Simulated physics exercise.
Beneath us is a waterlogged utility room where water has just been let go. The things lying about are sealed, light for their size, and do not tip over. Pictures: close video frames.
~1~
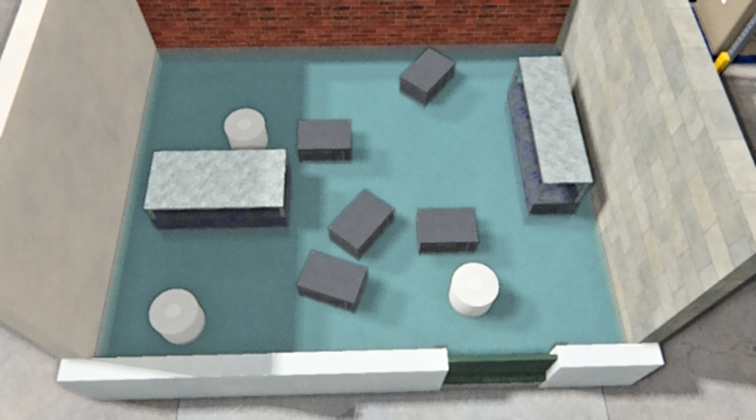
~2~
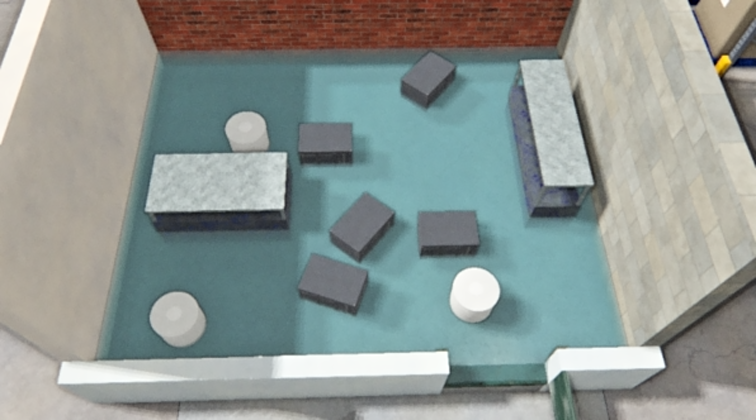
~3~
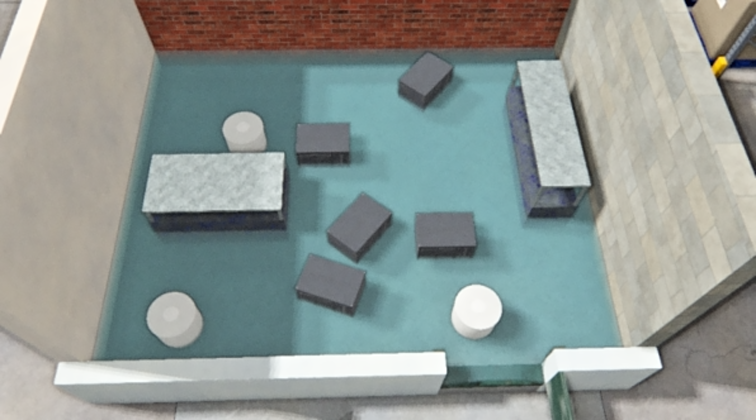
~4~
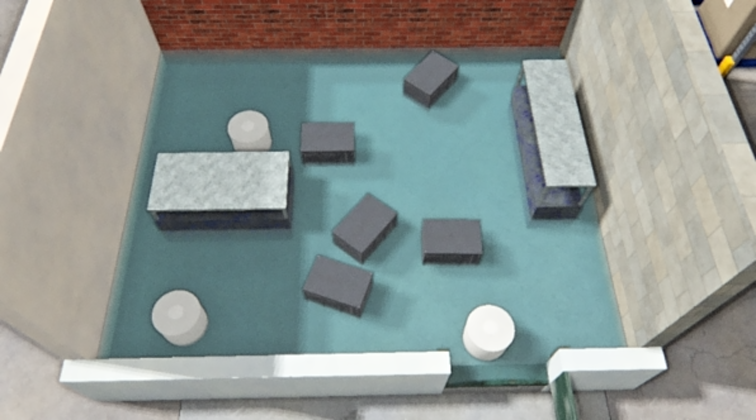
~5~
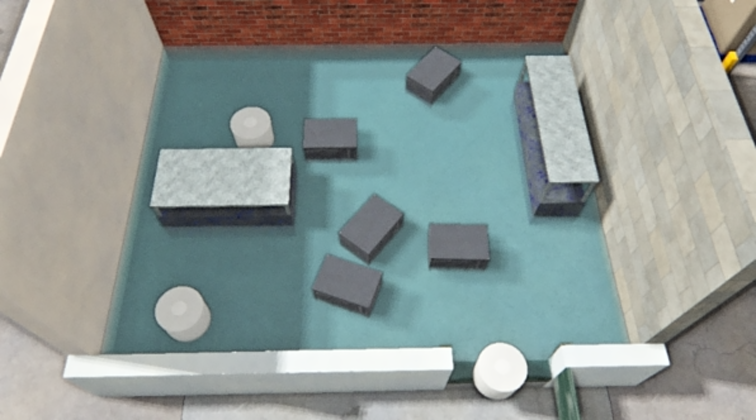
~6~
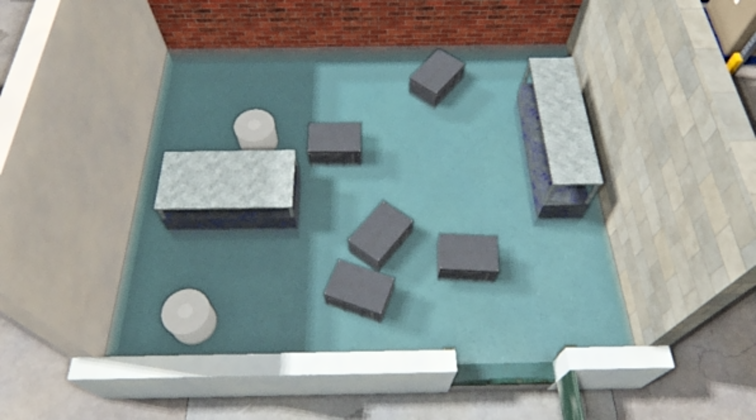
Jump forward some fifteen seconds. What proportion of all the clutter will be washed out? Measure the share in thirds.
From what I can see, the part that leaves comes to one third through two thirds.
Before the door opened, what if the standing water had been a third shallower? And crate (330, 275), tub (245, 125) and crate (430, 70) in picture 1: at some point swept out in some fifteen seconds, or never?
Going item by item, that's exited, then still there, then still there.
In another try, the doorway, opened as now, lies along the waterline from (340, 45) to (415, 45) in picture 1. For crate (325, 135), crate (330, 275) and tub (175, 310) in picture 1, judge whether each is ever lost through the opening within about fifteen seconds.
Result, in listed order: Exited / retained / retained.
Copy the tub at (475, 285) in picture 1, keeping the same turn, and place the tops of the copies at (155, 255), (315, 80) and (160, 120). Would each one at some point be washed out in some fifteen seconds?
Okay, one at a time: Does not get out, next does not get out, last does not get out.
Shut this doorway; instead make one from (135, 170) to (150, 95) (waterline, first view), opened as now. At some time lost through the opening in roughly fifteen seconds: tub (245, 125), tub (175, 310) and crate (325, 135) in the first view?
In that order: Gone, still in, carried outside.
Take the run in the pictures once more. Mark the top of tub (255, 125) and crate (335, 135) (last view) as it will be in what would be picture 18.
Estimate: First at (295, 135), second at (376, 192), approximately.
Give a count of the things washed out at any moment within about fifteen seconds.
The figure is 4.
A moment on, 1 of 8 are out; 7 afloat.
Next, 3 of 8 are out; 5 afloat.
Later, 4 of 8 are out; 4 afloat.
In the end, 4 of 8 are out; 4 afloat.
